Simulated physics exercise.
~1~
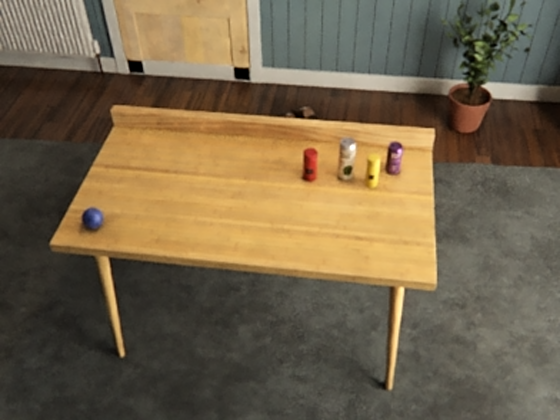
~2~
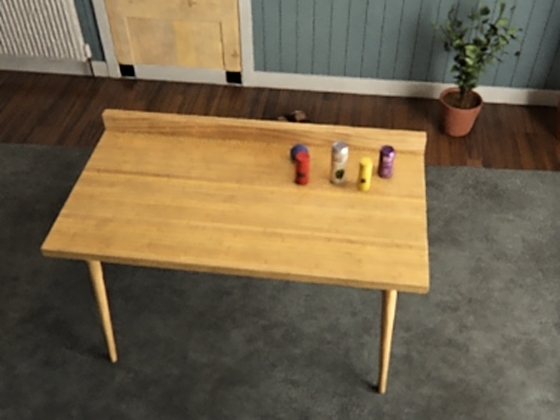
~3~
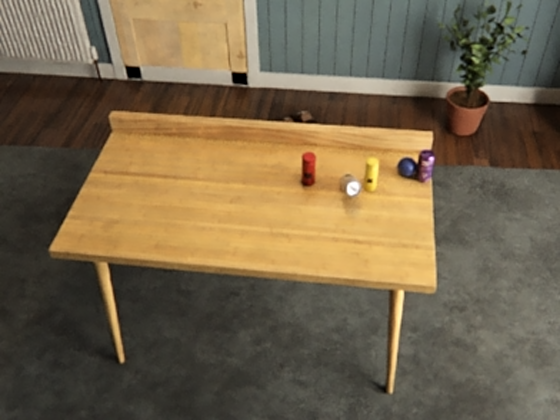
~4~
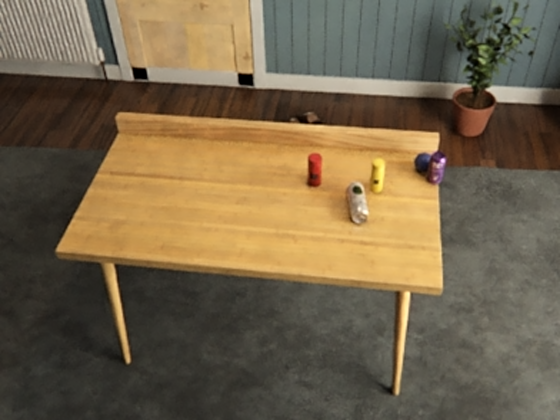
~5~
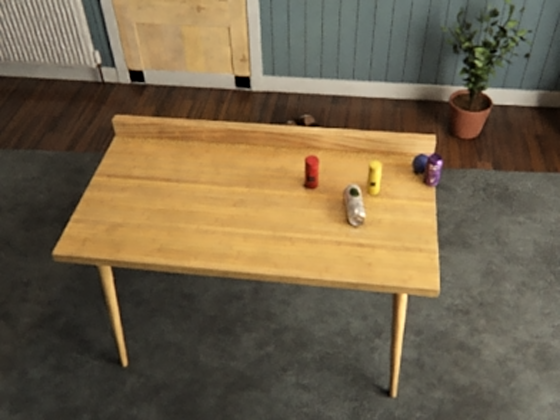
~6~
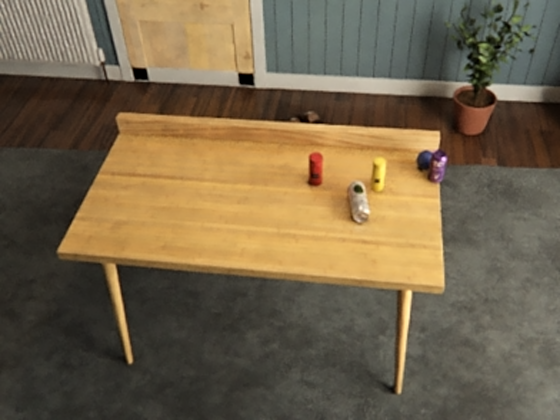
On a wooden table in a room with a grey floor, a blue ball travels right, passing behind a red shaker, and the white can topples toward the near side while the purple can shifts right, ending upright beside the ball; the red and yellow shakers stay standing in place.
